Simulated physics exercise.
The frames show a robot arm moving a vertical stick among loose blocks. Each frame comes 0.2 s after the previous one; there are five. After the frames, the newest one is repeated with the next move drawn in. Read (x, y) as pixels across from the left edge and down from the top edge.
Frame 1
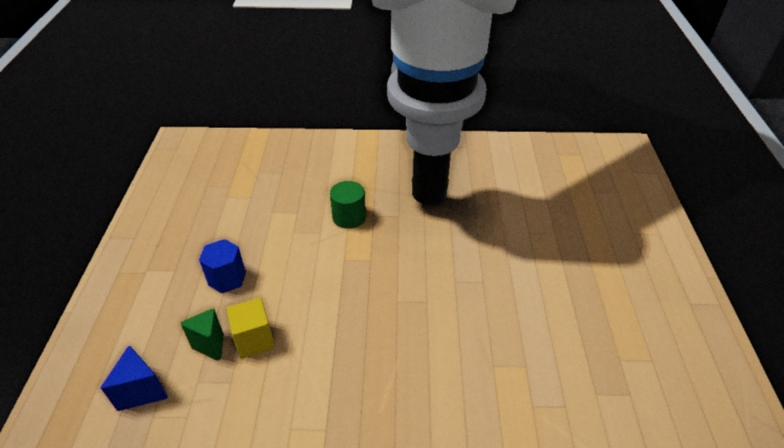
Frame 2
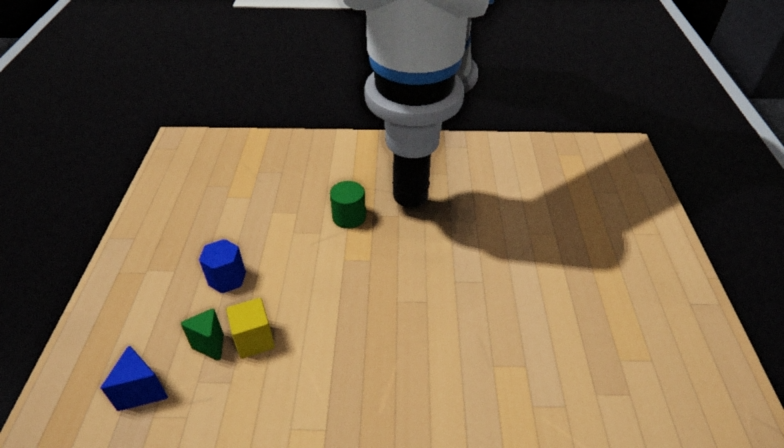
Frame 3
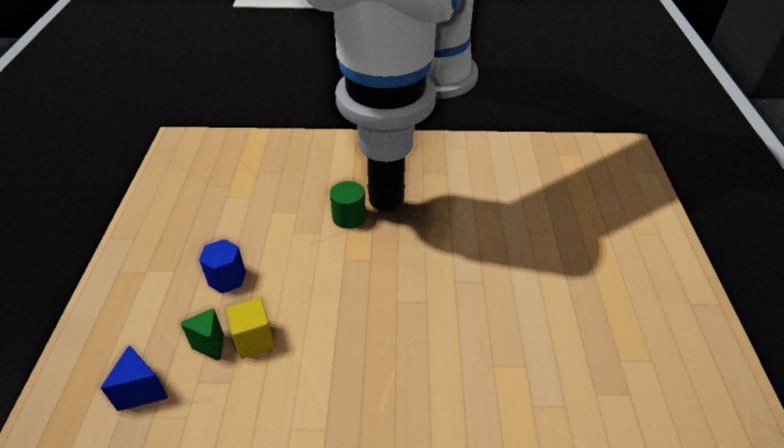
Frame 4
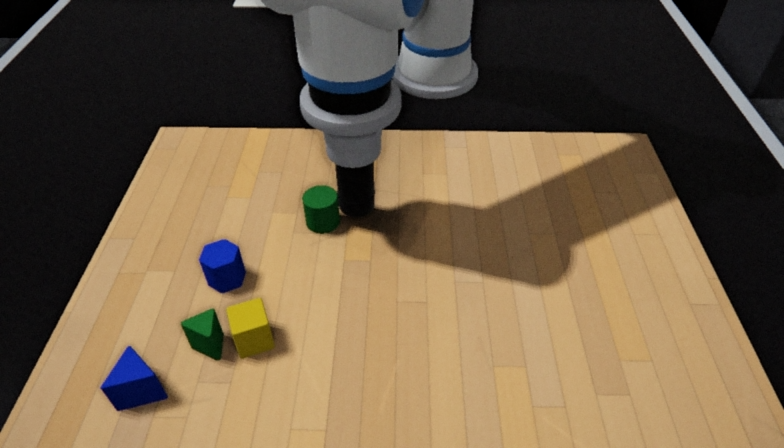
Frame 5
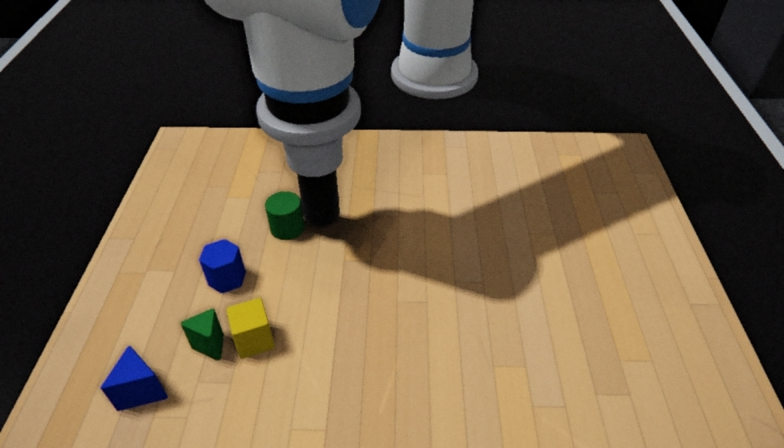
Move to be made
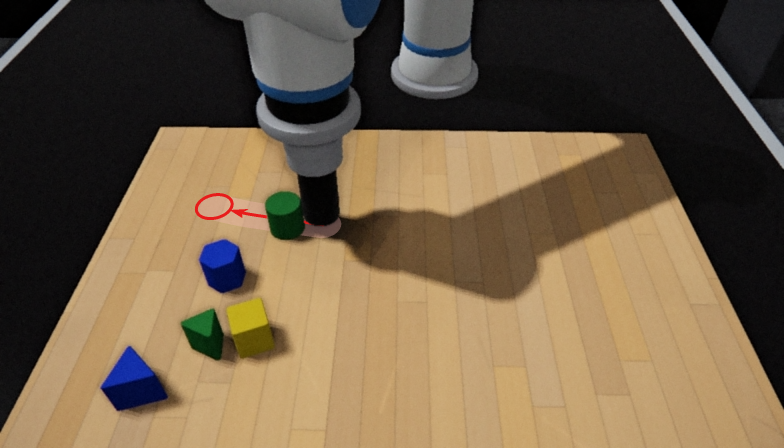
Robot arm sliding a black stick leftward across a wooden board, meeting a green cylinder and pushing it left among scattered blocks.
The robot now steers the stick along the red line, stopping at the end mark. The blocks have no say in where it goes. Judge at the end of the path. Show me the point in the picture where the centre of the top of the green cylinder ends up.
It ends at (208, 209).
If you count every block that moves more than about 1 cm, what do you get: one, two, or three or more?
I'd say one block gets moved.
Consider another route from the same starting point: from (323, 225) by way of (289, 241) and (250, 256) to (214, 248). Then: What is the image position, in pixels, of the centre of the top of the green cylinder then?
It ends at (210, 197).
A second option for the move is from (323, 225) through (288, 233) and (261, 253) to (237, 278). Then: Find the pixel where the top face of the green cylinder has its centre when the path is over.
At roughly (228, 211).
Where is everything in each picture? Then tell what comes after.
The first picture shows stick's lower end at (429, 195); blue six-sided block at (219, 253); green cylinder at (347, 191).
The second picture shows stick at (411, 197); blocks still.
The third picture shows stick at (386, 200); blocks still.
The fourth picture shows stick at (357, 206); green cylinder at (320, 196).
The fifth picture shows stick at (322, 215); blue six-sided block at (219, 253); green cylinder at (283, 202).
Drawn move, from (323, 225) by way of (285, 219) and (249, 214) to (214, 206).
The first path, step by step. One third of the way, stick at (283, 209); green cylinder at (244, 204).
Two thirds of the way, stick at (246, 204); green cylinder at (214, 209).
At the end, stick at (211, 196); blue six-sided block still; green cylinder at (208, 209).
